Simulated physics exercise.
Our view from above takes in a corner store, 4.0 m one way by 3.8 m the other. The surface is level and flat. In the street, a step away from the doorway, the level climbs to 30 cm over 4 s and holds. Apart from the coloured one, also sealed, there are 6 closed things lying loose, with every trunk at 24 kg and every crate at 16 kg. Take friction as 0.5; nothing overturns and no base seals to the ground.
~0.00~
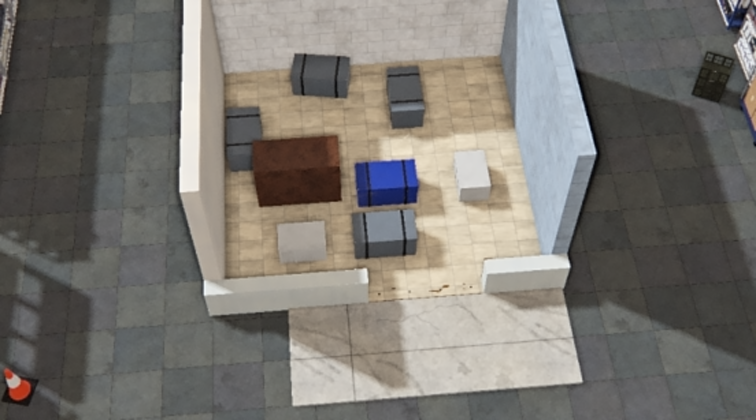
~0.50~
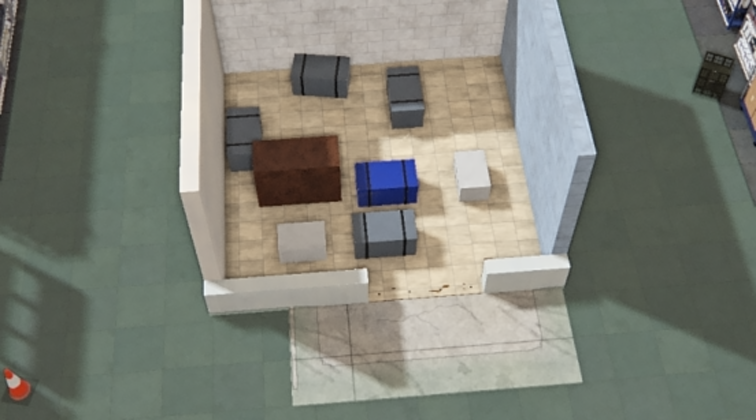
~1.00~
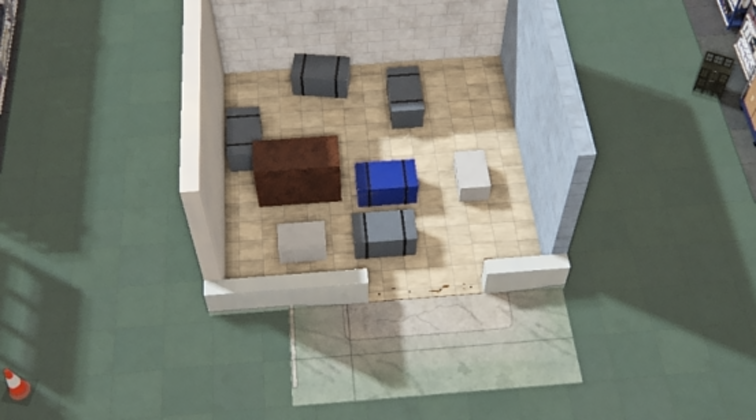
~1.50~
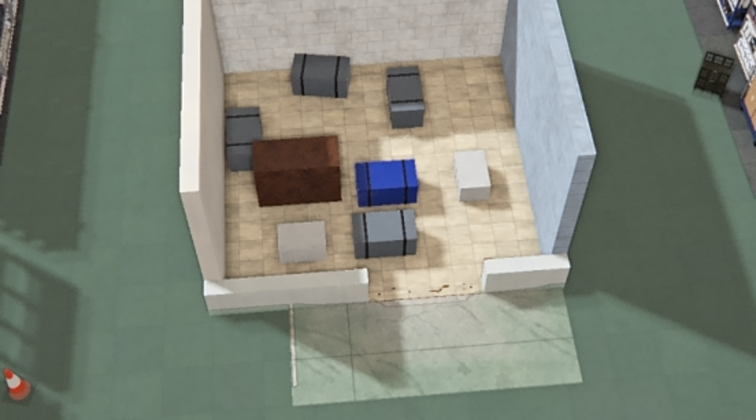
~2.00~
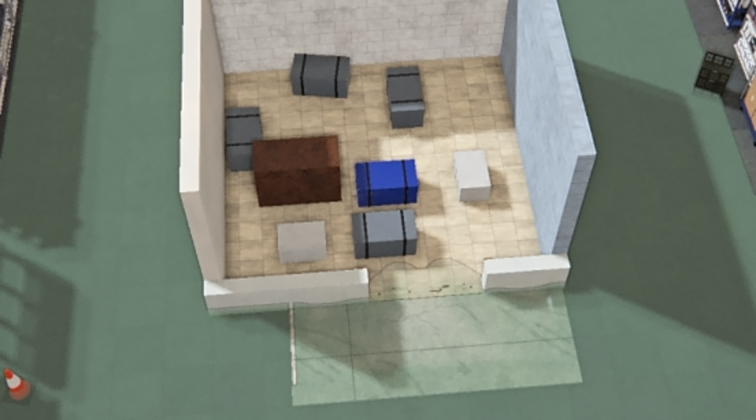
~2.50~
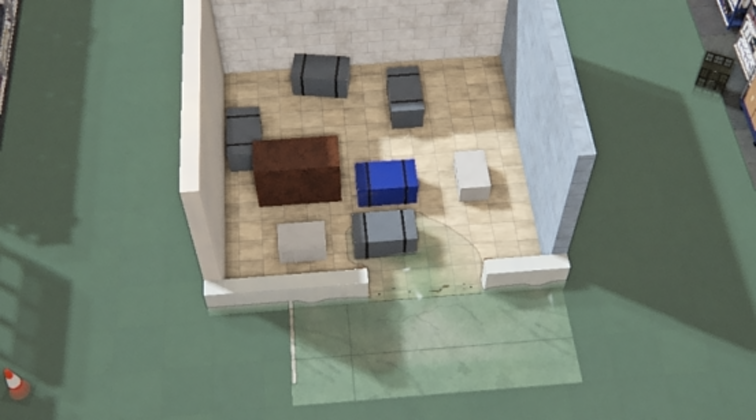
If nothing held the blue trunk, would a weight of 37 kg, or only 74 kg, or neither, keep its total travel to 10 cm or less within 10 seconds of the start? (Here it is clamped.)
Neither is fine.
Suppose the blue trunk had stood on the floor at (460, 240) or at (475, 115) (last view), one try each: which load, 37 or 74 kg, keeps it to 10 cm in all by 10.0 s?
In turn: No mass works; no mass works.
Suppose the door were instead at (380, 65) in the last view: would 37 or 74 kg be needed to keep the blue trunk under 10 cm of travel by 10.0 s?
Result: Neither option suffices.
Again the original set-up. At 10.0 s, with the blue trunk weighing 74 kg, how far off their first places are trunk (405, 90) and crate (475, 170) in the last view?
The first is 140 cm from its start, the second 300 cm.
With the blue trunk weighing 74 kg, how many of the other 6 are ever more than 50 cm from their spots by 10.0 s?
I count 6 of them.
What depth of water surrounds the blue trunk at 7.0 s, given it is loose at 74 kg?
About 11 cm.
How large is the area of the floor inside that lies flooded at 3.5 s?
About 4.0 m2.
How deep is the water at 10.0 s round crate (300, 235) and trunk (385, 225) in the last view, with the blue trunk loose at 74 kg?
I'd put it at 11 cm and 13 cm respectively.
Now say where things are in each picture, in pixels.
The first picture shows the blue trunk at (386, 174) rests on the ground; water covers 0.0 m2; 0 of 7 have shifted.
The second picture shows the blue trunk at (386, 174) rests on the ground; water covers 0.0 m2; 0 of 7 have shifted.
The third picture shows the blue trunk at (386, 174) rests on the ground; 0.0 m2 under water; 0 of 7 have shifted.
The fourth picture shows the blue trunk at (386, 174) rests on the ground; 0.0 m2 under water; 0 of 7 have shifted.
The fifth picture shows the blue trunk at (386, 174), on the bottom; 0.3 m2 under water; 0 of 7 have shifted.
The sixth picture shows the blue trunk at (386, 174) rests on the ground; 0.9 m2 under water; 0 of 7 have shifted.
After 3.5 s the blue trunk would be 1 cm from its start with 37 kg and 0 cm from its start with 74 kg; 3 cm of water round it then.
After 4.5 s the blue trunk would be 35 cm from its start with 37 kg and 2 cm from its start with 74 kg; 8 cm of water round it then.
After 7.0 s the blue trunk would be 151 cm from its start with 37 kg and 52 cm from its start with 74 kg; 11 cm of water round it then.
After 10.0 s the blue trunk would be 107 cm from its start with 37 kg and 112 cm from its start with 74 kg; 18 cm of water round it then.
